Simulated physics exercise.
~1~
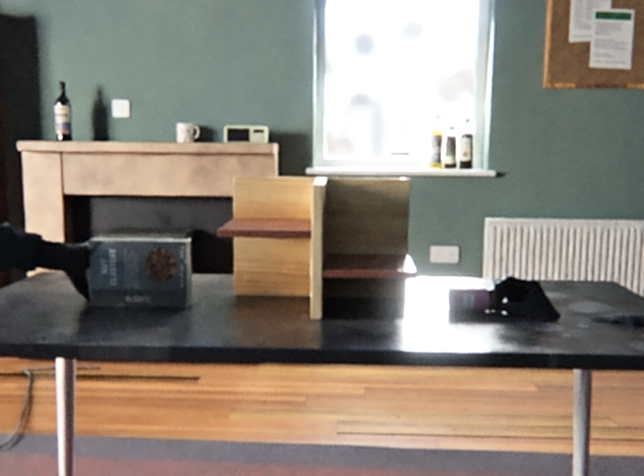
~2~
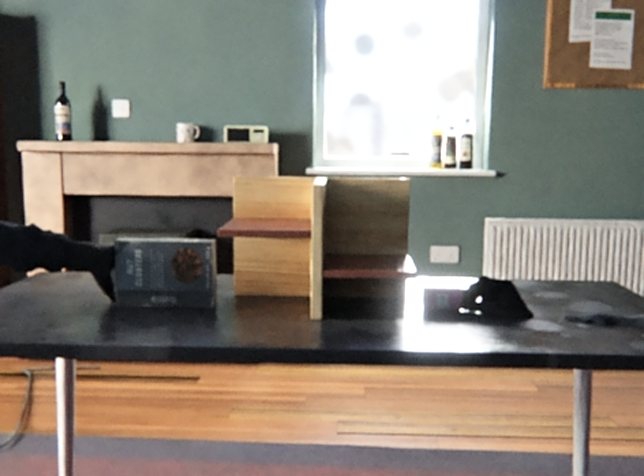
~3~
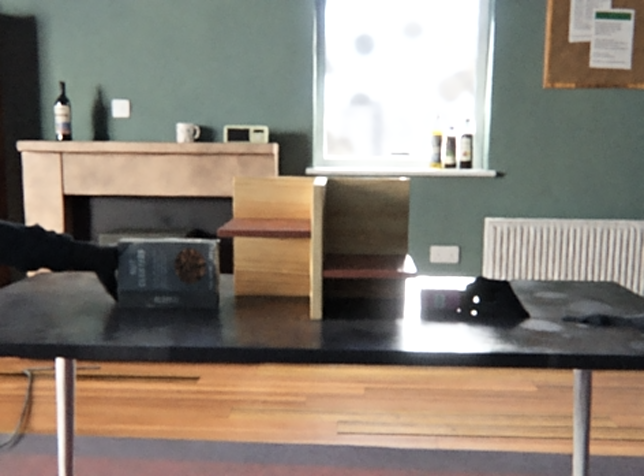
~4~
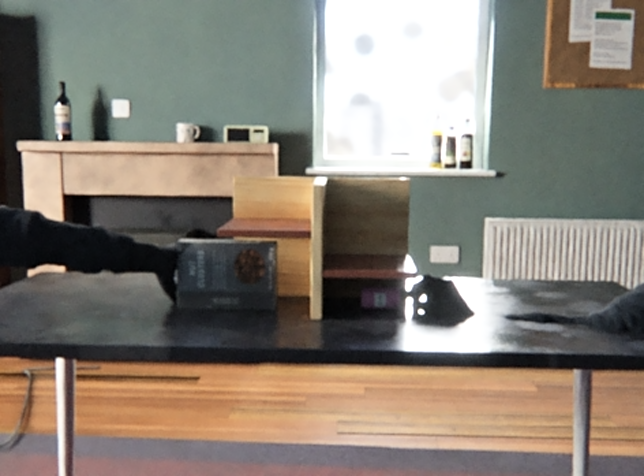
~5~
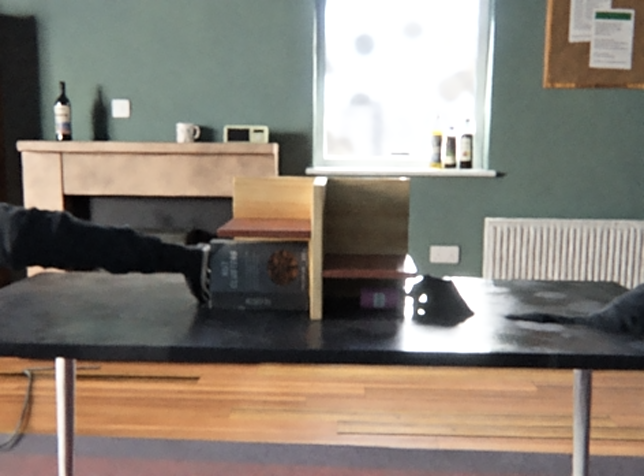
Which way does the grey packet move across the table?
The grey packet moves to the right, toward the shelf, as the arm pushes it.
A dark-sleeved arm pushed a grey packet on its side from the left while a small pinkish item moved in from the right, and the item slipped under the right shelf before the packet slid in beneath the left one.
